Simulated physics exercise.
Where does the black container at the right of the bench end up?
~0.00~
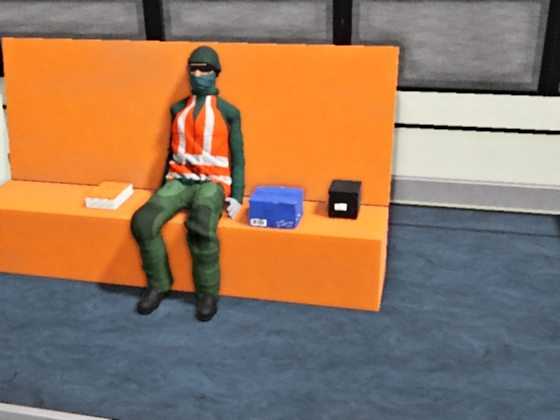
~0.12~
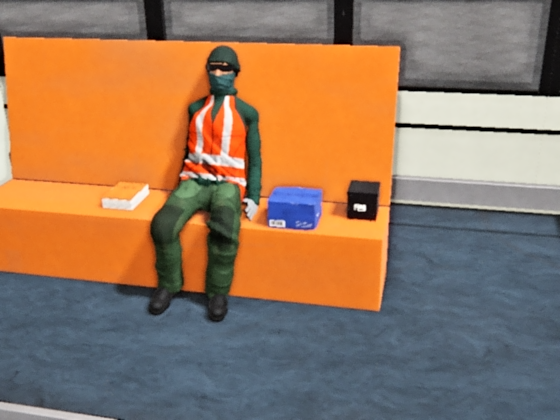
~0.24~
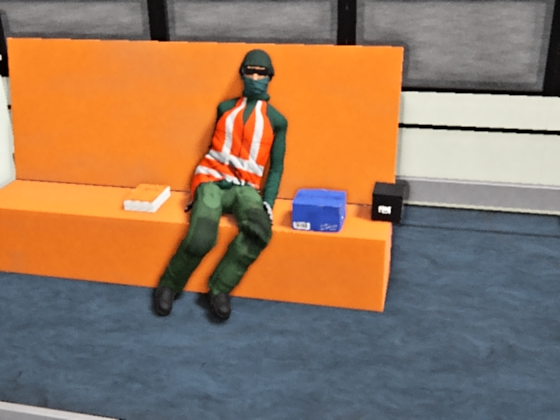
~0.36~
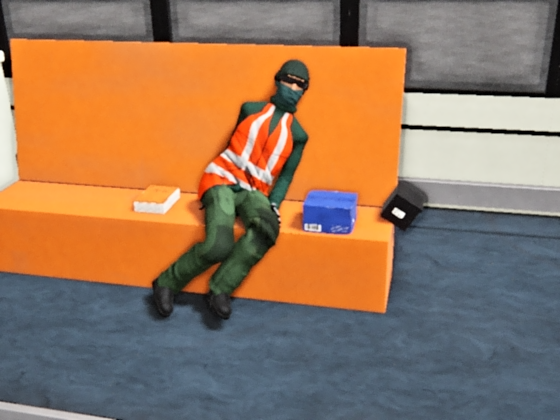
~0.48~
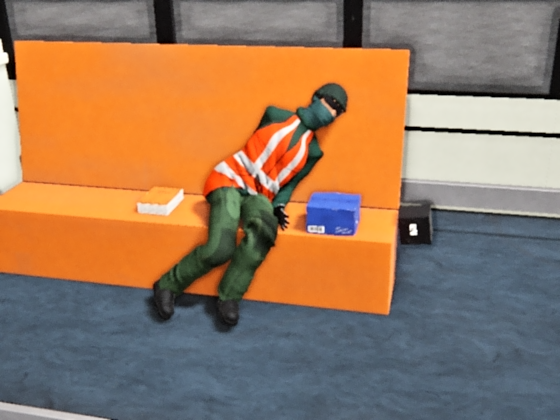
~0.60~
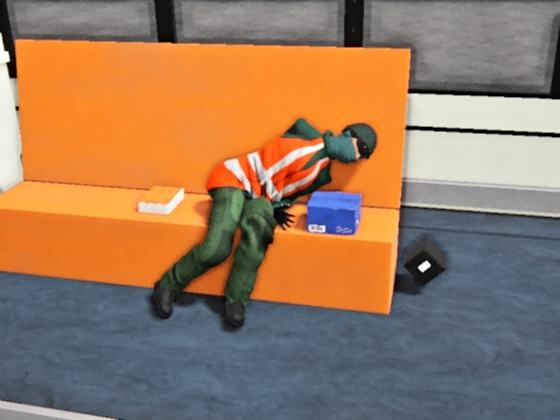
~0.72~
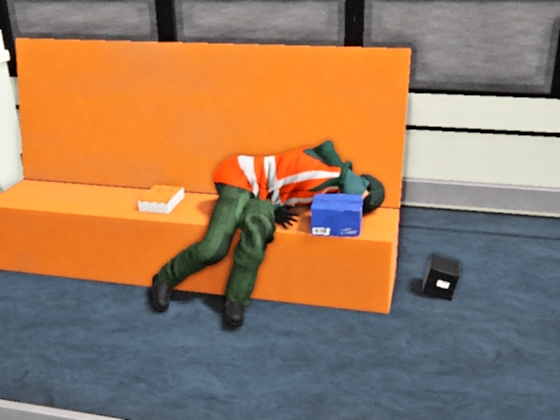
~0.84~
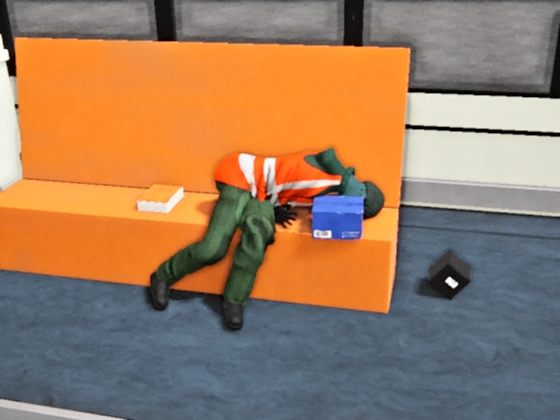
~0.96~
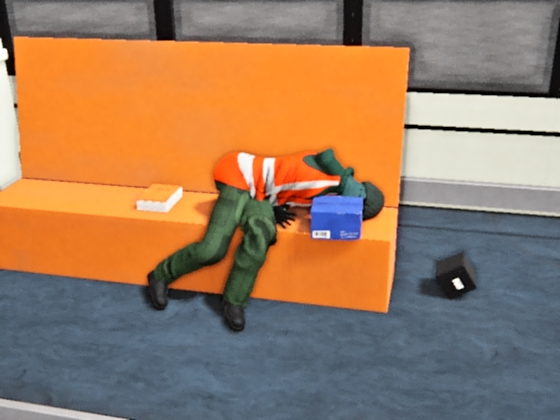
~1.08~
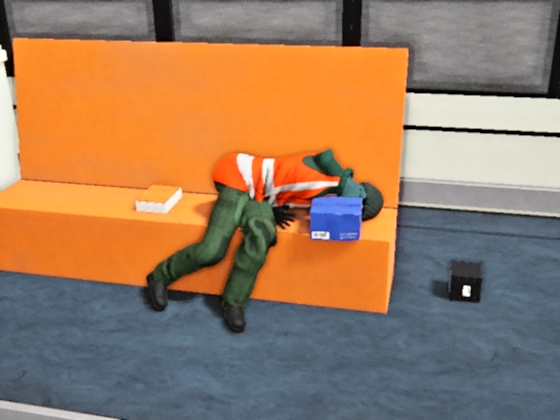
It slides off the right end of the bench, tumbles down and ends up on the blue floor to the right.
